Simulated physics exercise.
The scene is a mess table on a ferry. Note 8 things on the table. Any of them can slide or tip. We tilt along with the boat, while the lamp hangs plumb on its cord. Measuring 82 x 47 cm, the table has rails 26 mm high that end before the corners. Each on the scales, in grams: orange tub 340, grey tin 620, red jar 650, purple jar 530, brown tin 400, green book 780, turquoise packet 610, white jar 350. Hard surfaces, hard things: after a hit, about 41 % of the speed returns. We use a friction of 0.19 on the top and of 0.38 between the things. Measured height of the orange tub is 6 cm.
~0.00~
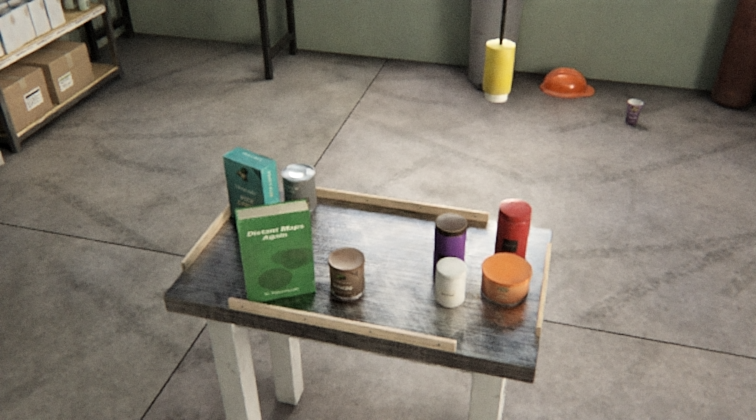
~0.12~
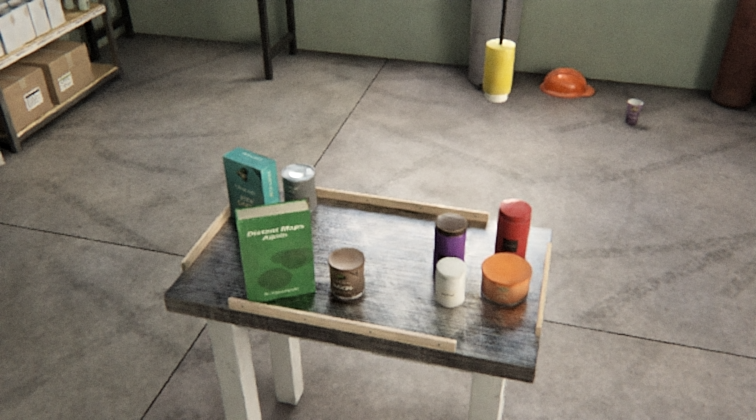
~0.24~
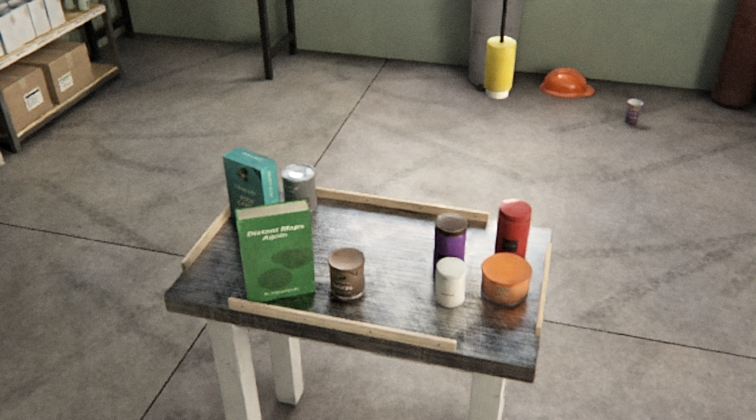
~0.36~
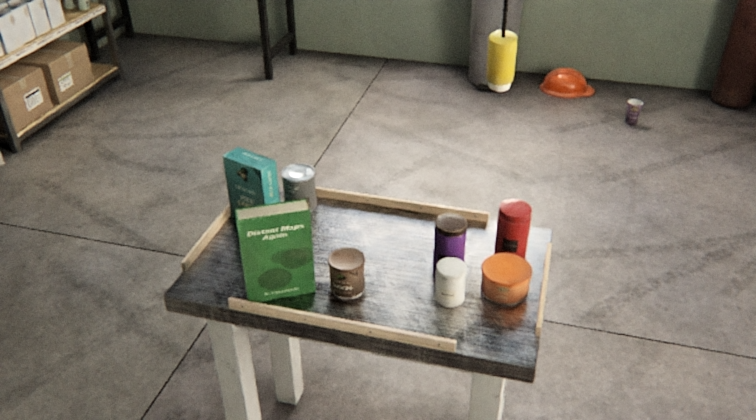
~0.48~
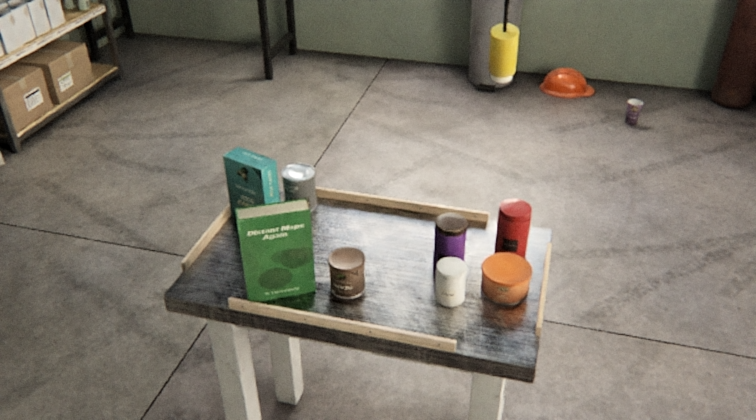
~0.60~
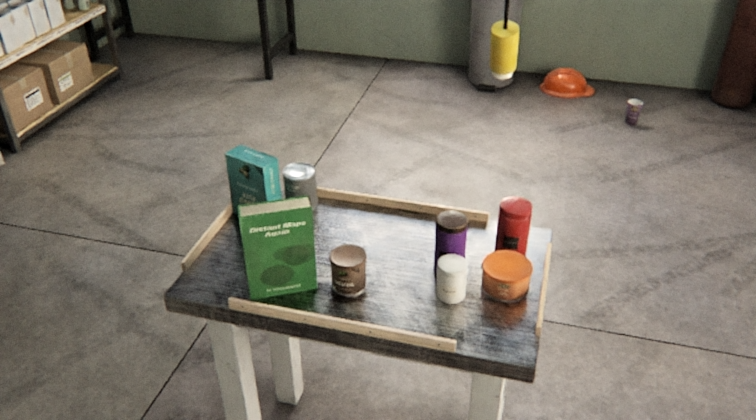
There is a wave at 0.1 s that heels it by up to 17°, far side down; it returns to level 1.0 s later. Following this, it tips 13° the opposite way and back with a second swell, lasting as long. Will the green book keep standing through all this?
Yes, it keeps its footing.
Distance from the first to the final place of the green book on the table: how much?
About 10 cm.
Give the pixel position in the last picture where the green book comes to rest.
Around (293, 227).
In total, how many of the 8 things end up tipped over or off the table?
So, 0 in all.
After 0.80 s, floor tilted 11°, far side down; green book moved 6 cm near (287, 236); purple jar moved 6 cm; turquoise packet moved 6 cm.
After 0.90 s, floor tilted 6°, far side down; green book moved 9 cm near (292, 229); purple jar moved 9 cm; red jar moved 9 cm.
After 1.50 s, floor tilted 12°, near side down; green book moved 12 cm near (296, 223); purple jar moved 11 cm; white jar moved 11 cm.
In the end (2.6 s), not toppled but over 5 cm from the start, orange tub, red jar, purple jar, brown tin, green book, turquoise packet and white jar; grey tin under 5 cm from the start. At the end, from the last picture's camera, green book near (293, 227).
